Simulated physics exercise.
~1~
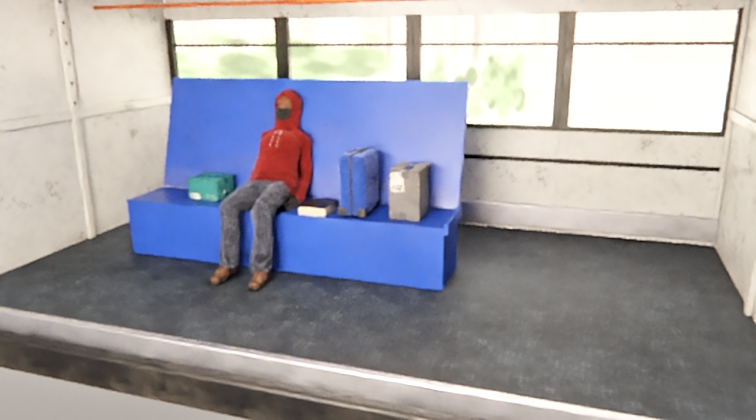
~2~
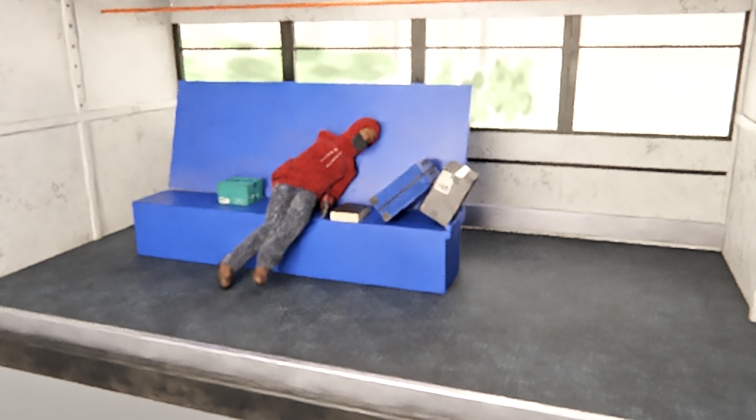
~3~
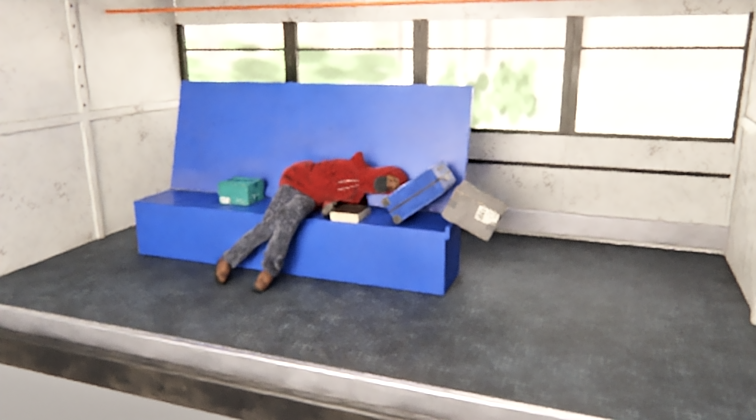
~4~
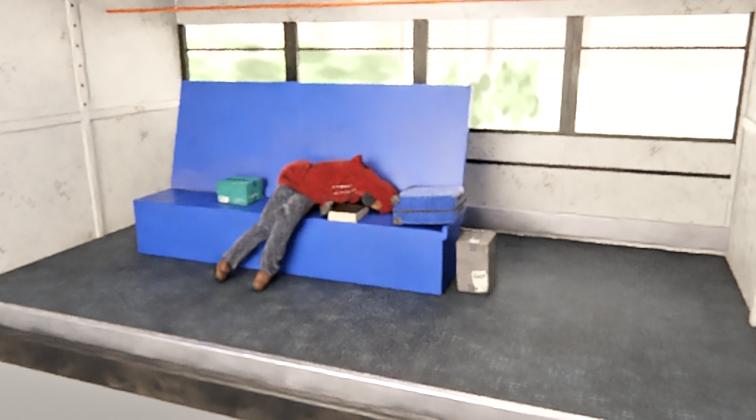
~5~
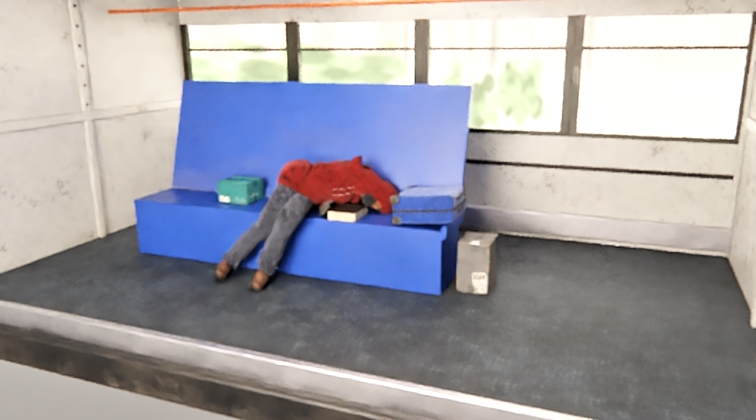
Person in red hoodie slumping rightward across a blue bench, blue suitcase toppling onto its side and grey case tumbling to the floor.
